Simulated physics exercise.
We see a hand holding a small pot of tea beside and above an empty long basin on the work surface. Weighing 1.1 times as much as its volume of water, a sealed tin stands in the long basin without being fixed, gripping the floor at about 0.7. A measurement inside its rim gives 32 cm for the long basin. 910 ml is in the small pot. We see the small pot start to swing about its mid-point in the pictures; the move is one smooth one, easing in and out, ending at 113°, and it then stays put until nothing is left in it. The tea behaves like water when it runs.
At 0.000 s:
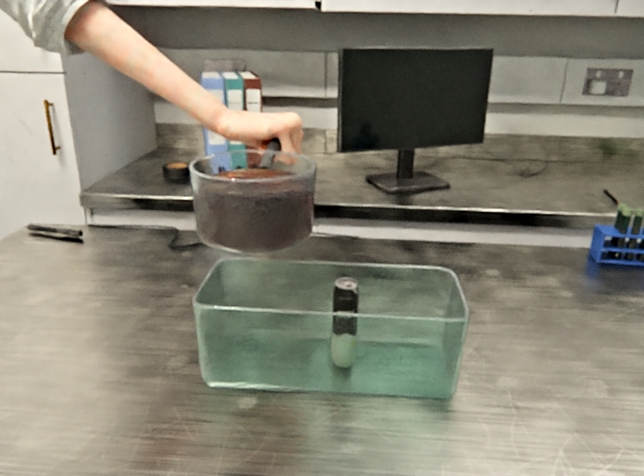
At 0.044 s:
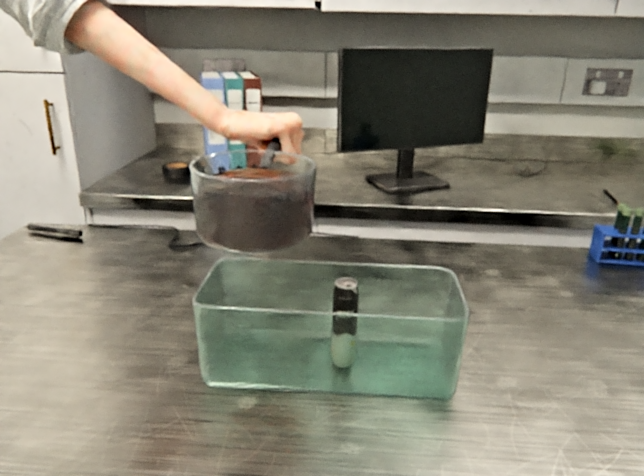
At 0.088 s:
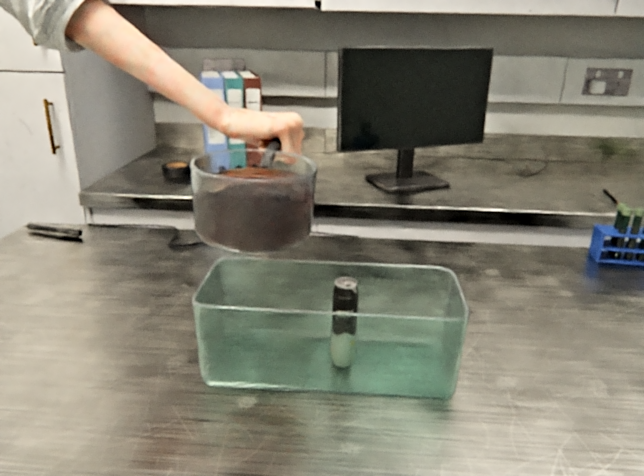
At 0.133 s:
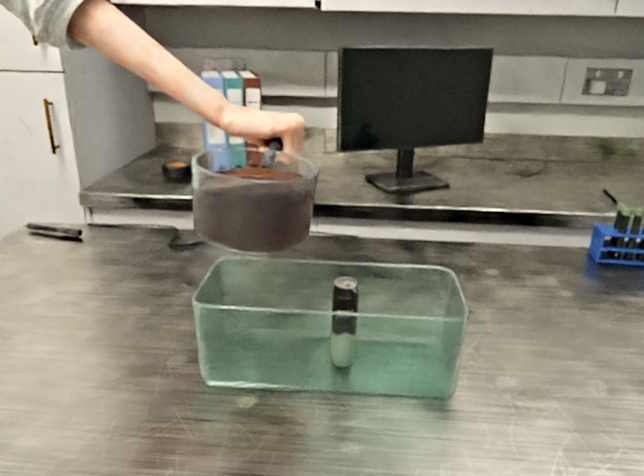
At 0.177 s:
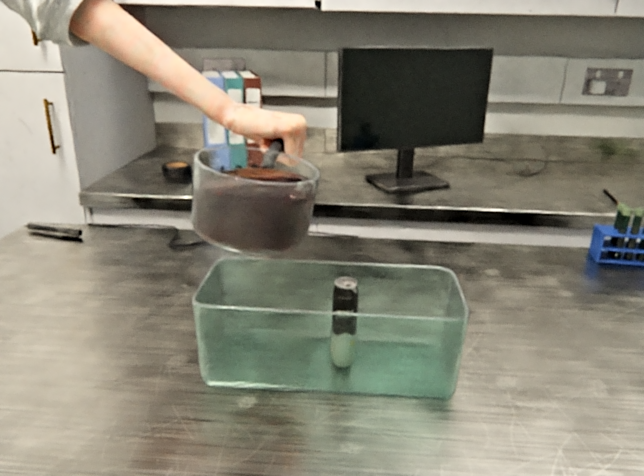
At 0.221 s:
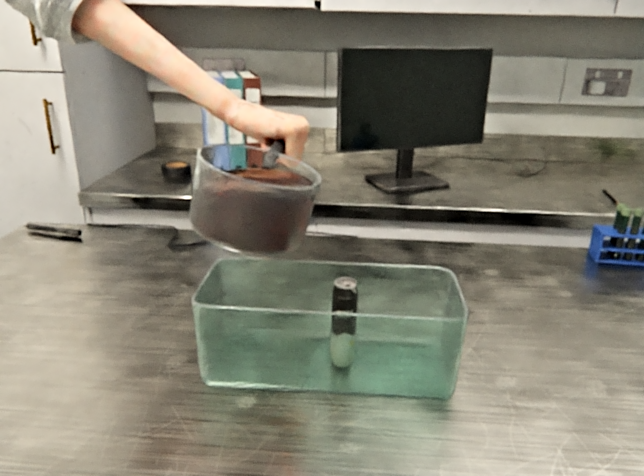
In the video, a hand holds a small clear pot of dark liquid above a long glass basin with a dark tin standing inside, then smoothly tilts the pot slightly to the right while the basin and tin stay still.
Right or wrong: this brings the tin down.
Wrong, the tin stays up.
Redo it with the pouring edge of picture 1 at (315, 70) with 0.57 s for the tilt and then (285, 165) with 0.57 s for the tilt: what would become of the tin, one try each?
Try 1: Still standing; try 2: Tipped over.
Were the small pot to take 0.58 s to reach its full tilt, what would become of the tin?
The tin tips over.
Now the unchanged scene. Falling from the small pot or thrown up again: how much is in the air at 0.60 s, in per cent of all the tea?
Roughly 28 %.
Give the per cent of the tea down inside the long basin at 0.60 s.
Around 12 percent.
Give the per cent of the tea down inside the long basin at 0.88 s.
84 %, more or less.
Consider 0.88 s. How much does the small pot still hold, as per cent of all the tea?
Close to 10 percent of the whole amount.
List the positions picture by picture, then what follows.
In the first picture, tilt 0°; pouring edge (314, 168); surface from (199, 180) to (313, 185); the long basin's rim runs from (206, 281) to (461, 293); the tin's top is at (346, 287).
In the second picture, tilt 1°; pouring edge (315, 169); surface from (199, 180) to (312, 184).
In the third picture, tilt 2°; pouring edge (315, 170); surface from (199, 179) to (313, 184).
In the fourth picture, tilt 5°; pouring edge (317, 173); surface from (200, 179) to (313, 185).
In the fifth picture, tilt 9°; pouring edge (318, 177); surface from (201, 179) to (315, 185).
In the sixth picture, tilt 13°; pouring edge (320, 182); surface from (200, 180) to (316, 186).
By 0.60 s the tilt is 75° and 60 per cent is still to pour; the tin stands where it began.
By 0.88 s the tilt is 110° and 9 per cent is still to pour; the tin stands where it began.
By 1.17 s the tilt is 113° and 0 per cent is still to pour; the tin stands where it began.
By 1.49 s the tilt is 113° and 0 per cent is still to pour; the tin stands where it began.
At rest the tin stands where it began.
